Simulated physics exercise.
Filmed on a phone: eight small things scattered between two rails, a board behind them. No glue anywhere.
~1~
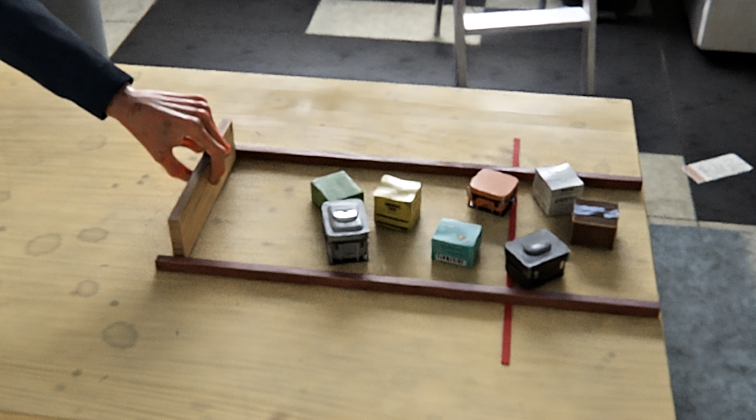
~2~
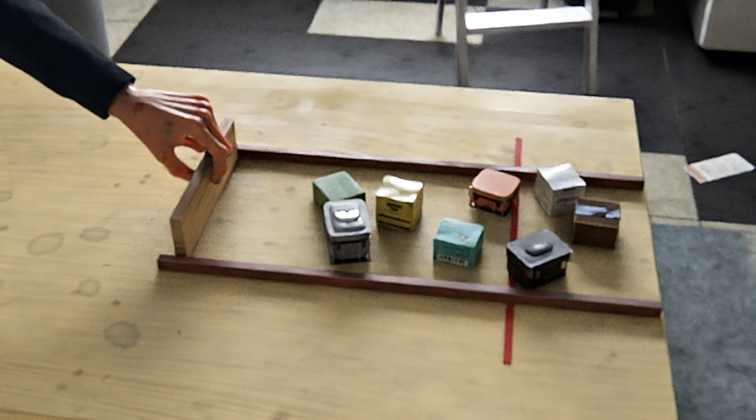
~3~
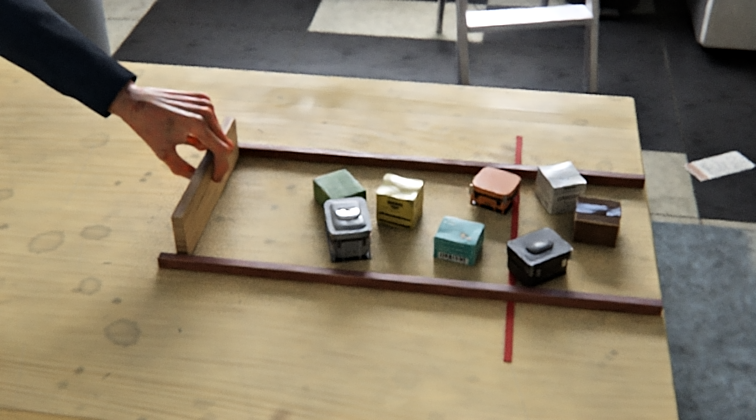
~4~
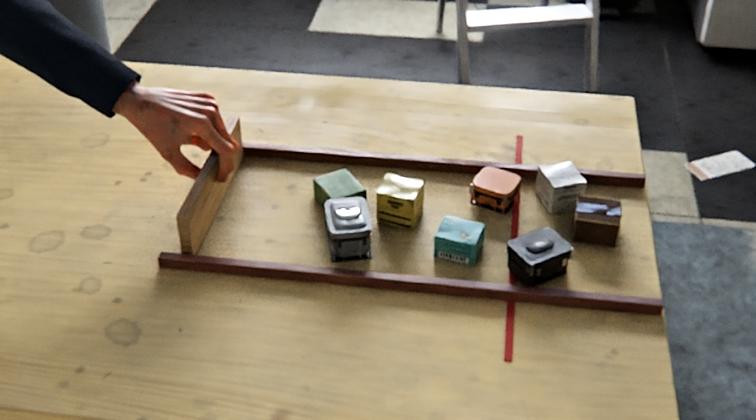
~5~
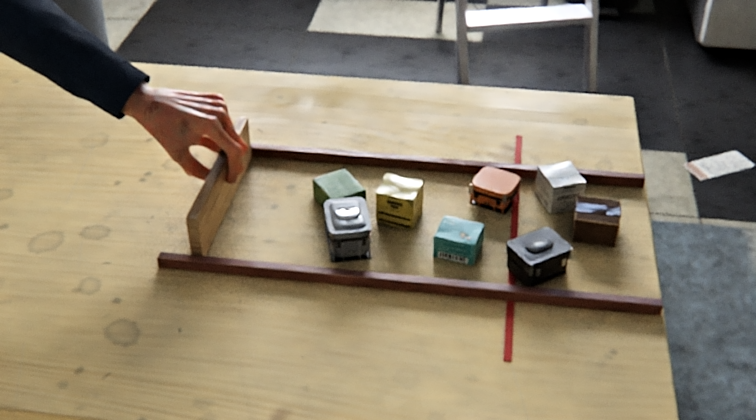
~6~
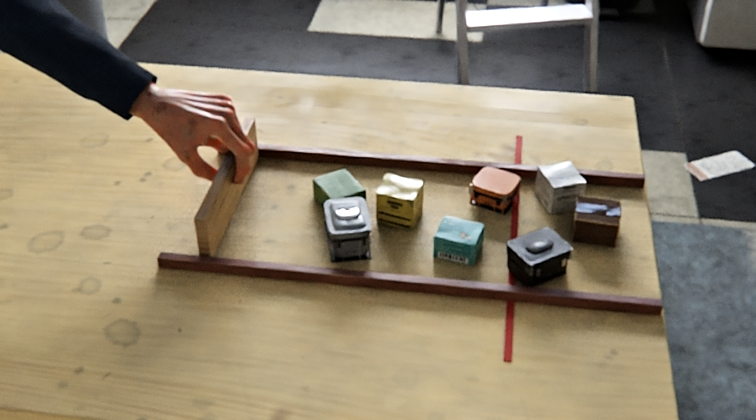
A hand held a wooden board upright between two dark rails on a table, then slid it slightly to the right toward a scattered group of small boxes and cases, which stayed still.
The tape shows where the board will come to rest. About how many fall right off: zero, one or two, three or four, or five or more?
Here the number that fall off is zero.
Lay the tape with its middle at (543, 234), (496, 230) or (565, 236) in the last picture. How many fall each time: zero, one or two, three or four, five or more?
One after another: None; none; just one or two.
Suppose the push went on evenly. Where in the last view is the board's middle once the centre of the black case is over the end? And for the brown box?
For the black case at (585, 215), for the brown box at (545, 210).
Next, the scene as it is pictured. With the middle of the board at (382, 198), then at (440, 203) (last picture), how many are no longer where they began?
The counts are 4 and 5.
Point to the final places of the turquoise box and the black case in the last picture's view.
First (578, 243), then (588, 270).
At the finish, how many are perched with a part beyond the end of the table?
The number is 0.
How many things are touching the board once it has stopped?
The number is 3.
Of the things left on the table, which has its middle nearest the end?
The brown box ends nearest.
Early on, none off yet; brown box at rest near (596, 221); white box at rest near (560, 187); black case at rest near (538, 258).
A while later, none off yet; brown box at rest near (596, 221); white box at rest near (560, 187); black case travelled a little near (557, 265).
Finally, the number that fall off is zero.
